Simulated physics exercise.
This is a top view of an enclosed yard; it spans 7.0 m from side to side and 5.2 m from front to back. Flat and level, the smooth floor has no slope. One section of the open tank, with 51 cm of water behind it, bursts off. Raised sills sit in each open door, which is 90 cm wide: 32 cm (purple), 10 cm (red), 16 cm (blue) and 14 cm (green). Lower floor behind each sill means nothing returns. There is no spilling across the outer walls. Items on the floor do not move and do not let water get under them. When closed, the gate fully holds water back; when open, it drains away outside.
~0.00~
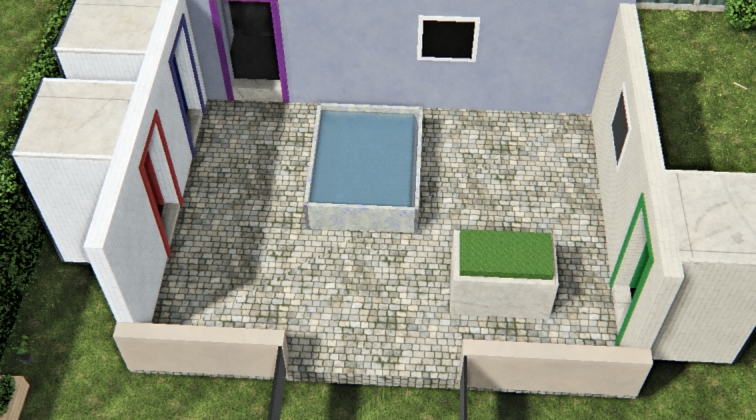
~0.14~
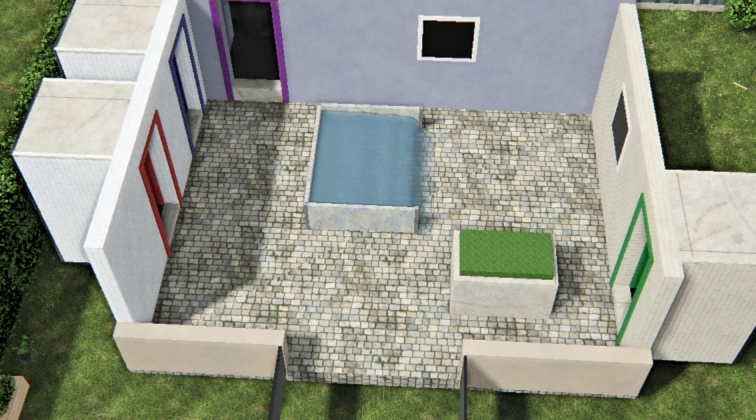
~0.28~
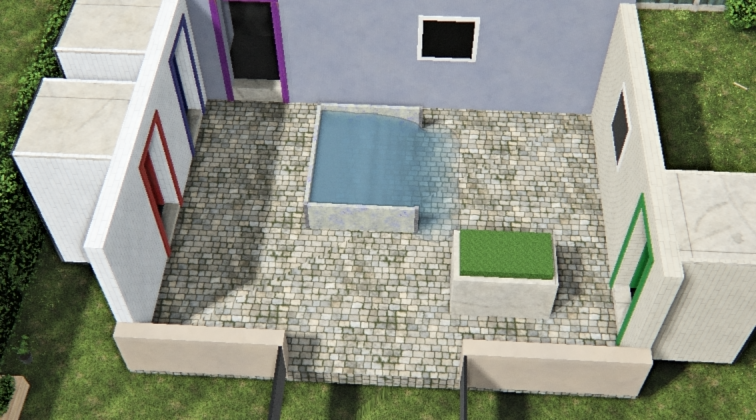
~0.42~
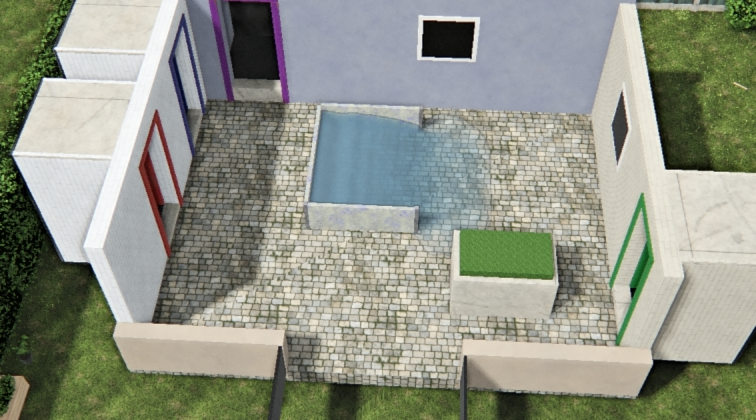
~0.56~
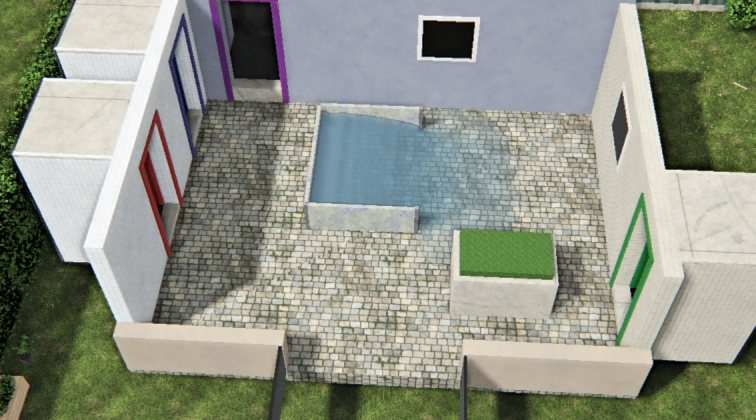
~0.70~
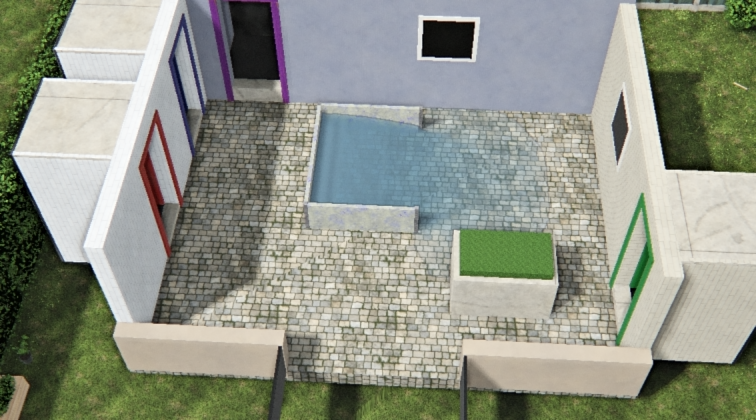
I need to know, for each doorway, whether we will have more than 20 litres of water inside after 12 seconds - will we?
At the purple door the limit will not be outstripped. At the red door the limit will not be outstripped. At the blue door the limit will not be outstripped. At the green door the limit will not be outstripped.
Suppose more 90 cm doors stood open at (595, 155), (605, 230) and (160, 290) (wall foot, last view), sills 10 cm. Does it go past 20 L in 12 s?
So, in the order given, it's beyond the mark, then beyond the mark, then shy of the mark.
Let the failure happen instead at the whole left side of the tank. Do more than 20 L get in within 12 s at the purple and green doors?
Against that limit: Purple below, green under.
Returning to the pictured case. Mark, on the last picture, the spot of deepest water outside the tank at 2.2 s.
Close to pixel (584, 120).
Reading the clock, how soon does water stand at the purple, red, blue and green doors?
Purple = 6.0 s, red = 7.5 s, blue = 6.5 s, green = 1.8 s.
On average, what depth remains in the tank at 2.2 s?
Roughly 15 centimetres.
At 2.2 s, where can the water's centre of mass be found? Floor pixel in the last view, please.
Near (477, 184).
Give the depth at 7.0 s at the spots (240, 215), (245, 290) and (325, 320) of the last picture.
Close to 1, 3 and 5 centimetres.
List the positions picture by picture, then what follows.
In the first picture, the open tank at (366, 157) is whole and still, 51 cm deep.
In the second picture, the front is at (422, 230), 1.1 m from the gap at (416, 173); 0.3 m2 of floor is under water; 51 cm left at the back of the open tank.
In the third picture, the front is at (441, 237), 1.3 m from the gap at (416, 174); 1.3 m2 of floor is under water; 51 cm left at the back of the open tank.
In the fourth picture, the front is at (460, 122), 1.6 m from the gap at (416, 175); 2.8 m2 of floor is under water; 51 cm left at the back of the open tank.
In the fifth picture, water pours out at (416, 175) and has run 1.8 m, to a hidden place; typically 6 cm deep outside, 45 cm at the open tank's back.
In the sixth picture, the front is at a hidden place, 2.2 m from the gap at (416, 175); 5.9 m2 of floor is under water; 42 cm left at the back of the open tank.
After 1.4 s water covers 30 % of the floor and is deepest (24 cm) near (591, 181); purple door not reached, red door not reached, blue door not reached, green door not reached.
After 2.2 s water covers 30 % of the floor and is deepest (36 cm) near (584, 120); purple door not reached, red door not reached, blue door not reached, green door 9 cm at the sill, 0 L in.
After 3.5 s water covers 40 % of the floor and is deepest (22 cm) near (612, 372); purple door not reached, red door not reached, blue door not reached, green door 10 cm at the sill, 0 L in.
After 7.0 s water covers 80 % of the floor and is deepest (11 cm) near (599, 371); purple door 4 cm at the sill, 0 L in, red door not reached, blue door 6 cm at the sill, 0 L in, green door 11 cm at the sill, 2 L in.
After 12.0 s water covers 95 % of the floor and is deepest (8 cm) near (303, 185); purple door 2 cm at the sill, 0 L in, red door 6 cm at the sill, 0 L in, blue door 4 cm at the sill, 0 L in, green door 4 cm at the sill, 2 L in.
